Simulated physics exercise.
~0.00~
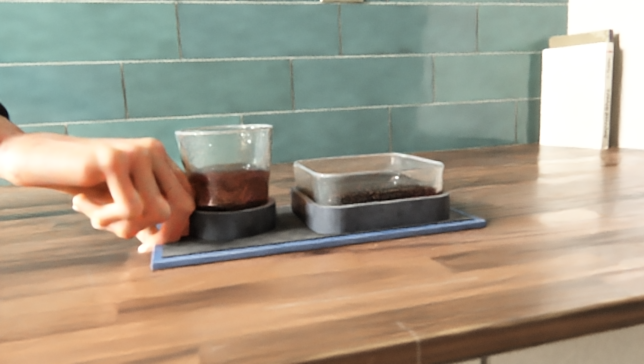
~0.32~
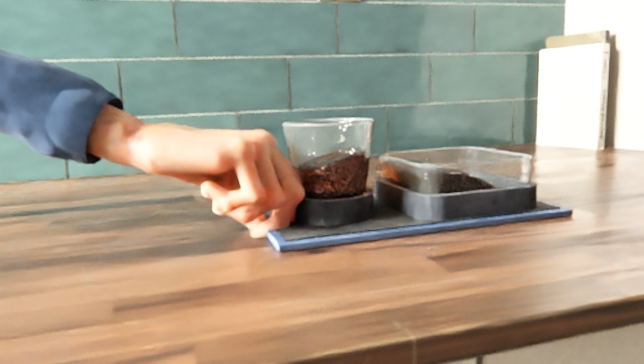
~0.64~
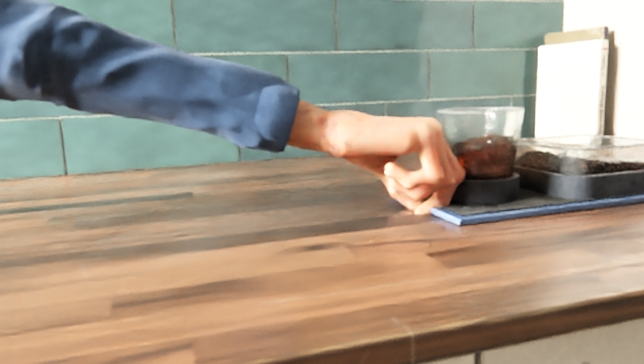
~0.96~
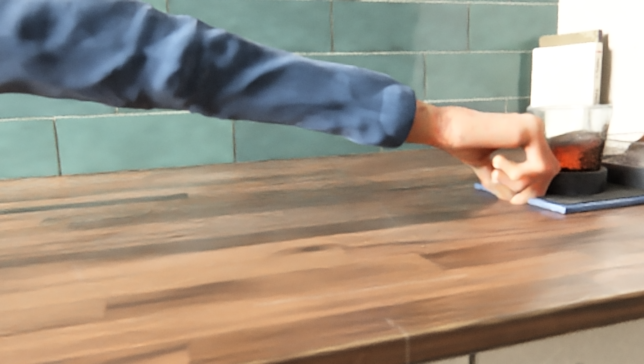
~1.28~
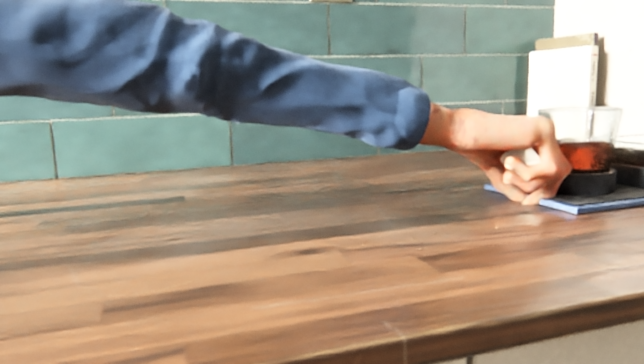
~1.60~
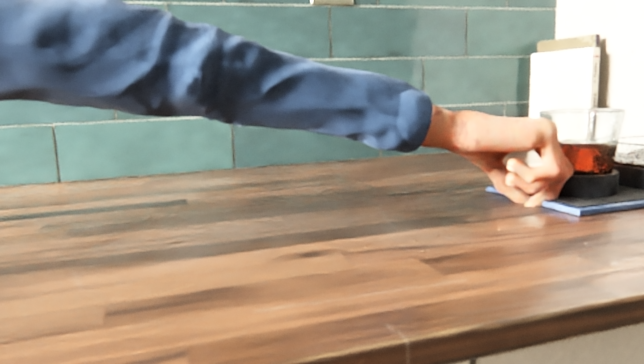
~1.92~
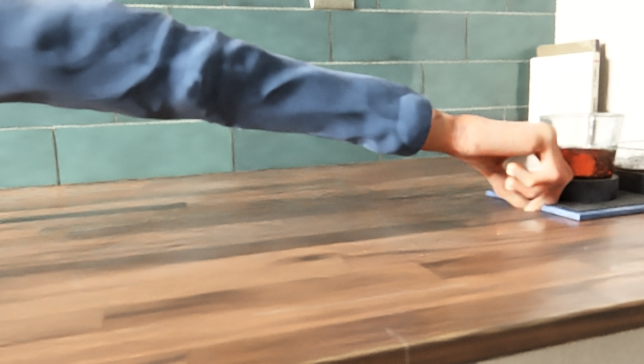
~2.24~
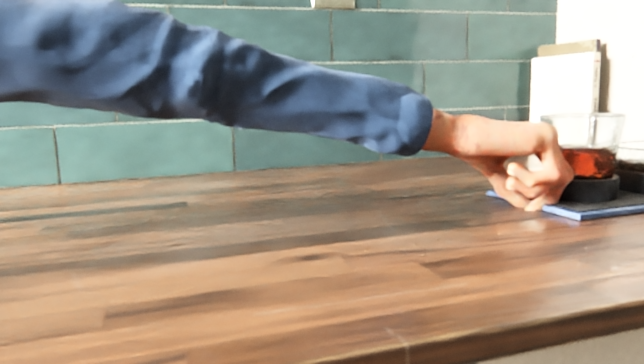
A hand sliding a tray with a glass and a clear box of dark tea rightward along a wooden counter, then stopping.
